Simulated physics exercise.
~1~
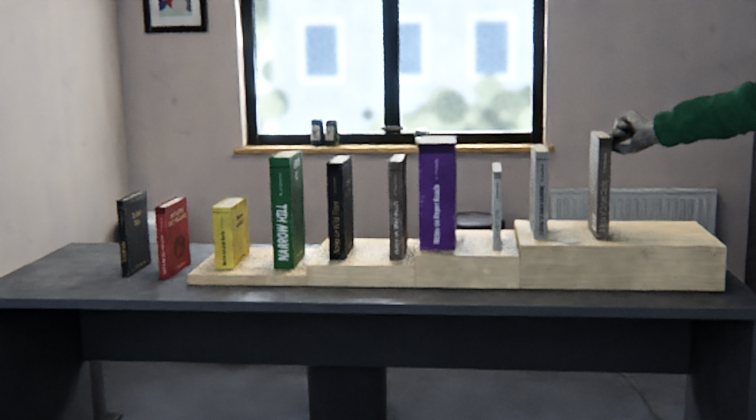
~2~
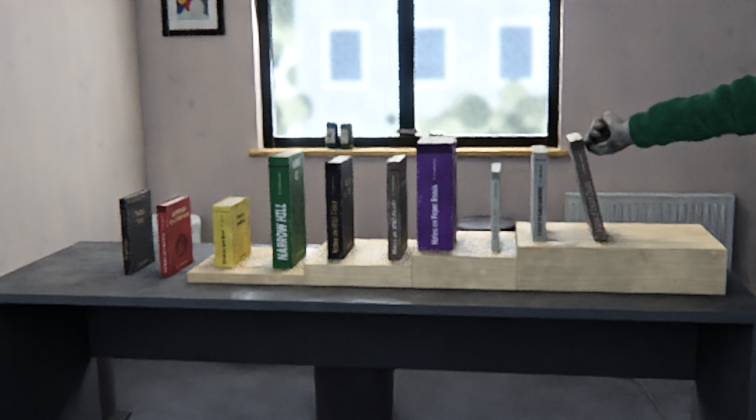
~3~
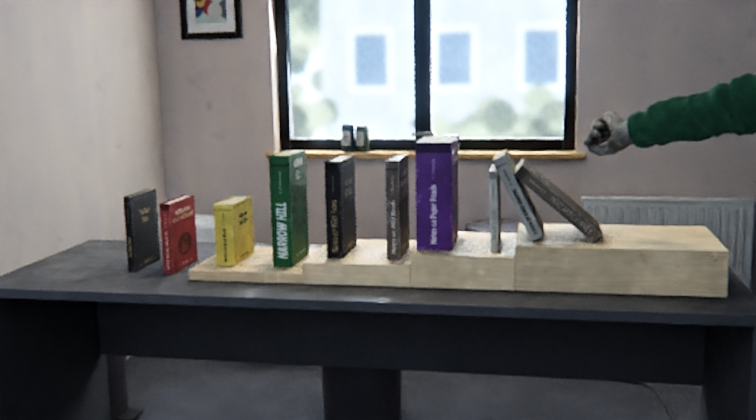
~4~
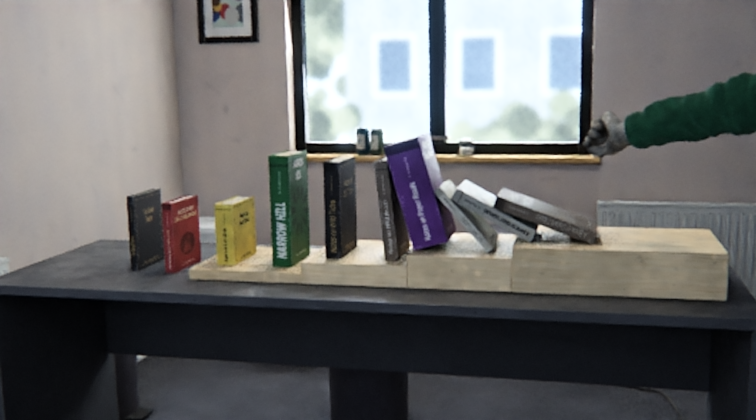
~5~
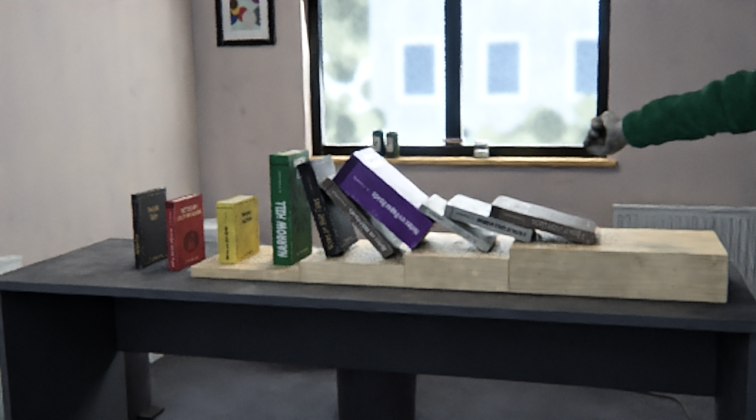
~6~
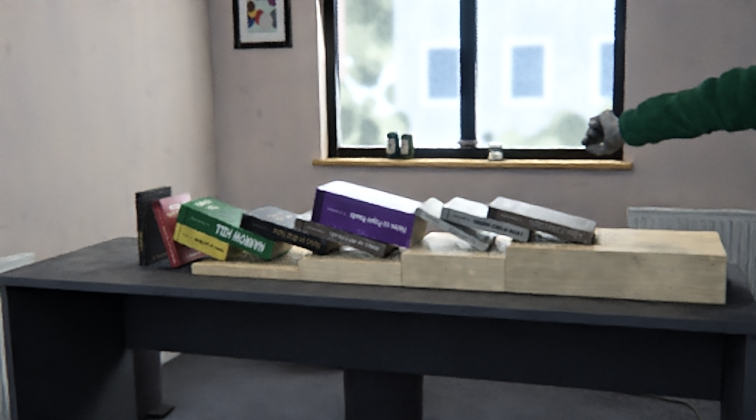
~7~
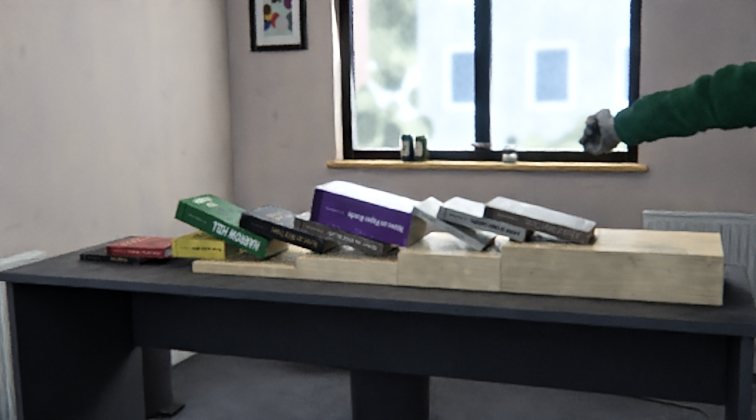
The footage shows ten upright books lined up along a dark table, most on low pale steps, as a gloved hand in a green sleeve tips the rightmost one leftward, toppling the others in turn, purple, then green, yellow and red, until none is left standing.
